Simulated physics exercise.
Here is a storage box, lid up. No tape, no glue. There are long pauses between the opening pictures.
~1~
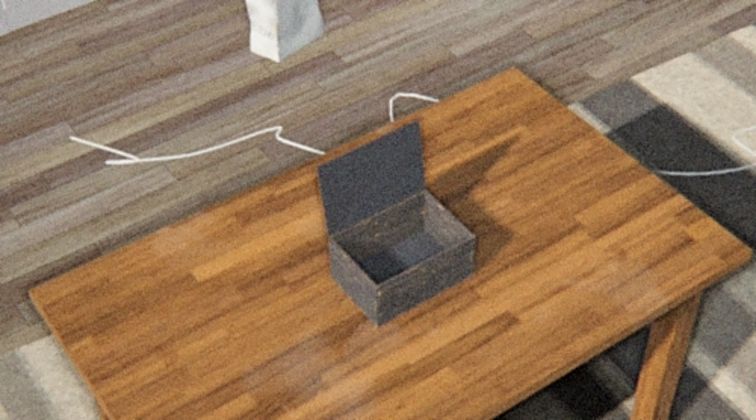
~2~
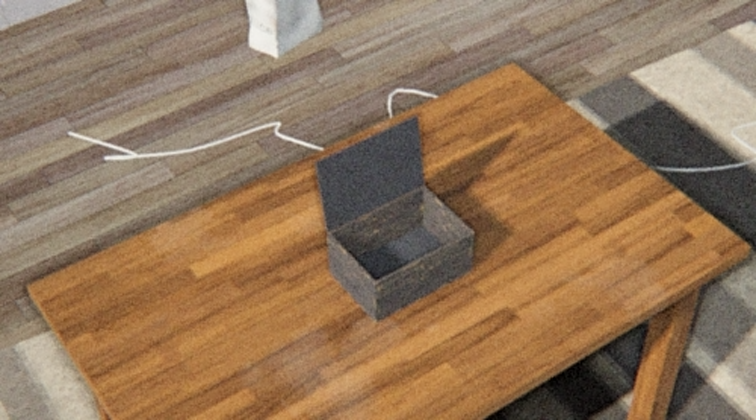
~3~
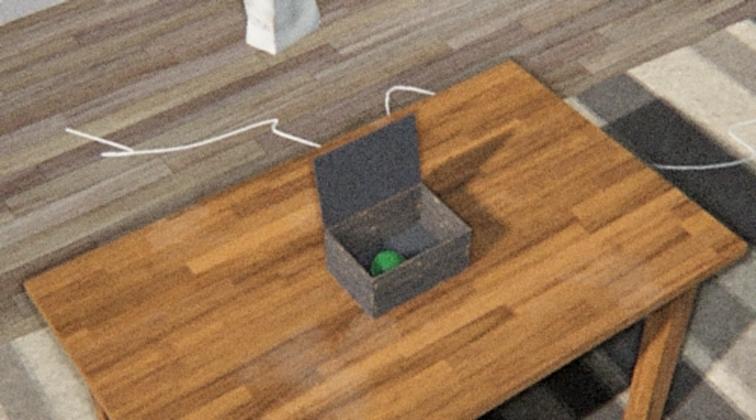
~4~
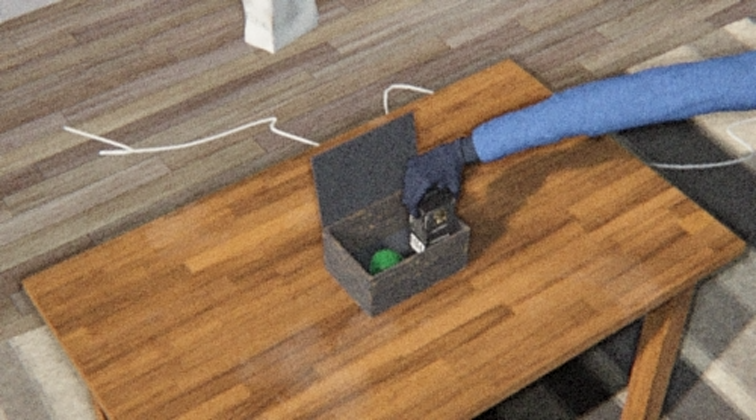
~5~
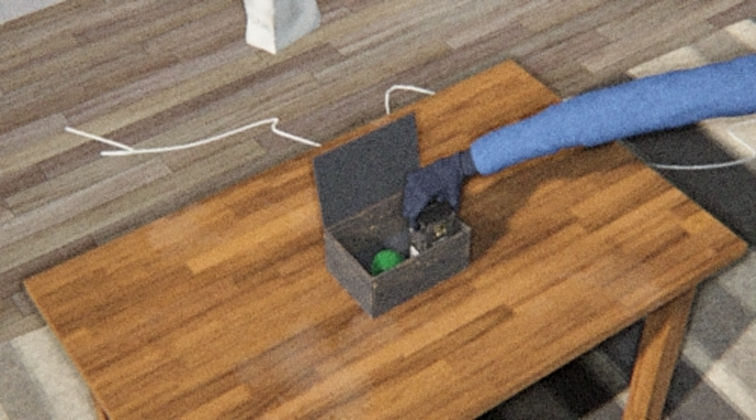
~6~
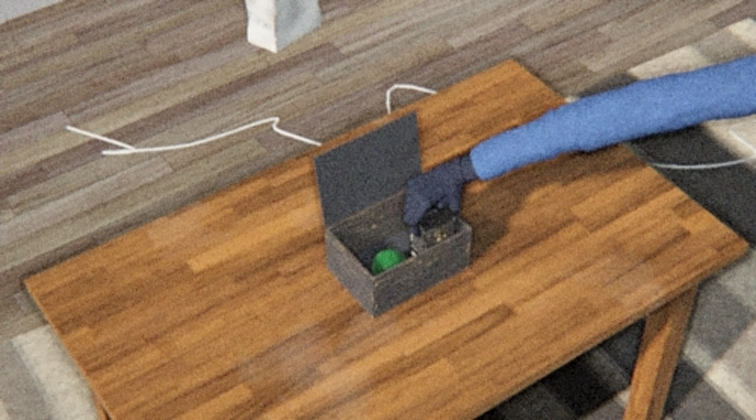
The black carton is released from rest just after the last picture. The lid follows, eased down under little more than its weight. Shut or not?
The lid stays ajar.
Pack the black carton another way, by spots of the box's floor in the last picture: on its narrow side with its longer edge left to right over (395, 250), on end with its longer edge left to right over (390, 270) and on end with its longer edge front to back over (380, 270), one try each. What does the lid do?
In the first case it shuts flat; in the second case it closes; in the third case it will not close.
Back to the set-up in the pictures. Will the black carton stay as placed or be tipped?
It keeps its pose.
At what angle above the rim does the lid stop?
Some 20° above the rim.
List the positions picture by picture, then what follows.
In the first frame, the last thing is not in view yet.
In the second frame, the last thing is not in view yet.
In the third frame, the last thing is not in view yet.
In the fourth frame, coming down; black carton (432, 224).
In the fifth frame, coming down; black carton (431, 236).
In the sixth frame, put in, still held; black carton (432, 242).
Then, 1.30 s on from there, lid 77° above the rim.
Then, 1.80 s on from there, lid 46° above the rim.
In the end, lid 21° above the rim; both unmoved. At the end, from the last picture's camera, black carton near (432, 242).
